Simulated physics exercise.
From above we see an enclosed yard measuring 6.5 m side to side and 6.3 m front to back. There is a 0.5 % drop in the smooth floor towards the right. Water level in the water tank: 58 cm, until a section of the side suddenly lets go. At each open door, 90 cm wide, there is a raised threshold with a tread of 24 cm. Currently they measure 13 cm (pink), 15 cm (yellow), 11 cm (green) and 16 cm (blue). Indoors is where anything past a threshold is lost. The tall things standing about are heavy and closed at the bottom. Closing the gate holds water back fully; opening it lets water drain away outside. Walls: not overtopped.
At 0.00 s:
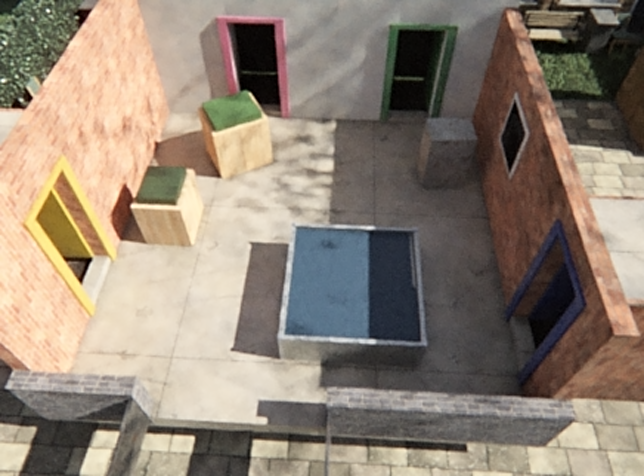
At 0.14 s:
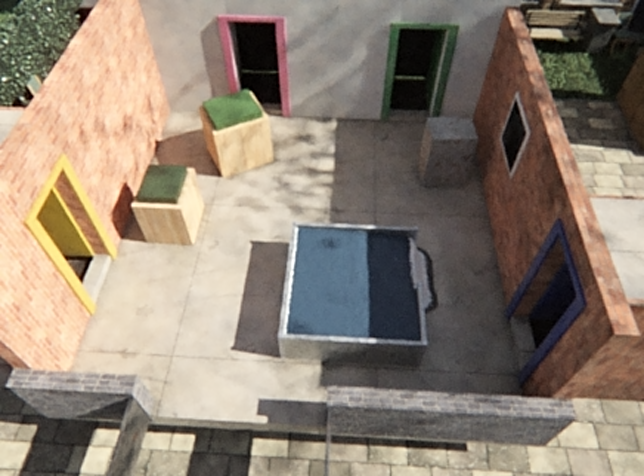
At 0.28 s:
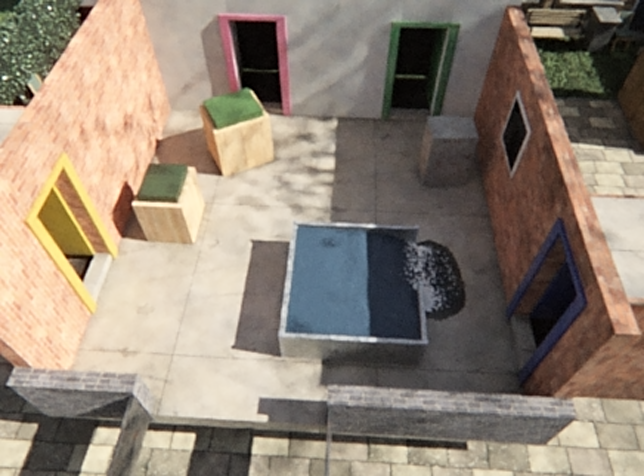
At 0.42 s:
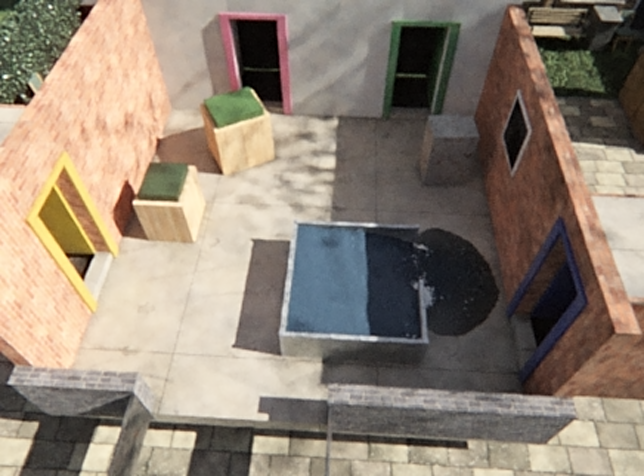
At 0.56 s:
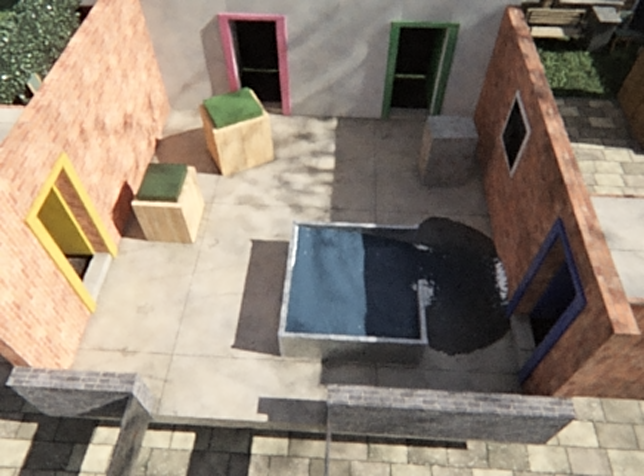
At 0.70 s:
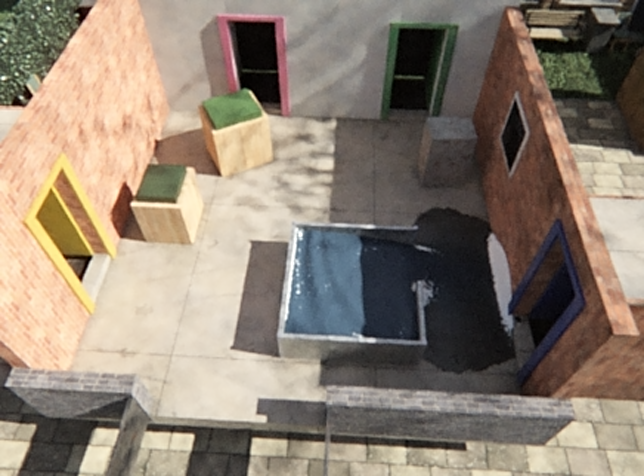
Water pours from the right side of the tank and spreads across the yard floor.
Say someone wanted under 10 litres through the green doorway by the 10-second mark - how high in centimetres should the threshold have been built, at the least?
They should have built it at least 7 cm high.
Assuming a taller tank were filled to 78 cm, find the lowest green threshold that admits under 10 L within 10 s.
Minimum height: Approx. 10.0 cm.
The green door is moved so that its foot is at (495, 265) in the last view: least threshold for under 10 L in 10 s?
Around 35 cm would do it.
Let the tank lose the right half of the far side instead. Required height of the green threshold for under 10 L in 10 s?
Near 22 cm.
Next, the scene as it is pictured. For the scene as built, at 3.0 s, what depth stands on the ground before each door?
In cm - pink: 0, yellow: 0, green: 9, blue: 14.
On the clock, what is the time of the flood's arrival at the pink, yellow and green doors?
The pink door at 4.0 seconds, the yellow door at 5.5 seconds, the green door at 2.4 seconds.
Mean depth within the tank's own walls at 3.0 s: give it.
Average depth: Approx. 27 cm.
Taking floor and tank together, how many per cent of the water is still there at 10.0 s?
Roughly 90 percent of the water remains.
After 1.4 s water covers 15 % of the floor, deepest (40 cm) near (500, 277); it has not reached the green door.
After 3.0 s water covers 35 % of the floor, deepest (30 cm) near (472, 128); 9 cm at the green door, 0 litres in over its 11 cm threshold.
After 10.0 s water covers 95 % of the floor, deepest (10 cm) near (491, 286); 5 cm at the green door, 1 litre in over its 11 cm threshold.
At the green door as built, the water arrived by 2.4 s and peaked near 10 cm at 3.6 s.
Run again over the same 10 s with other heights there, 16 litres in over 6 cm, 5 litres over 8 cm. The limit of 10 litres is kept from about 7 cm up.
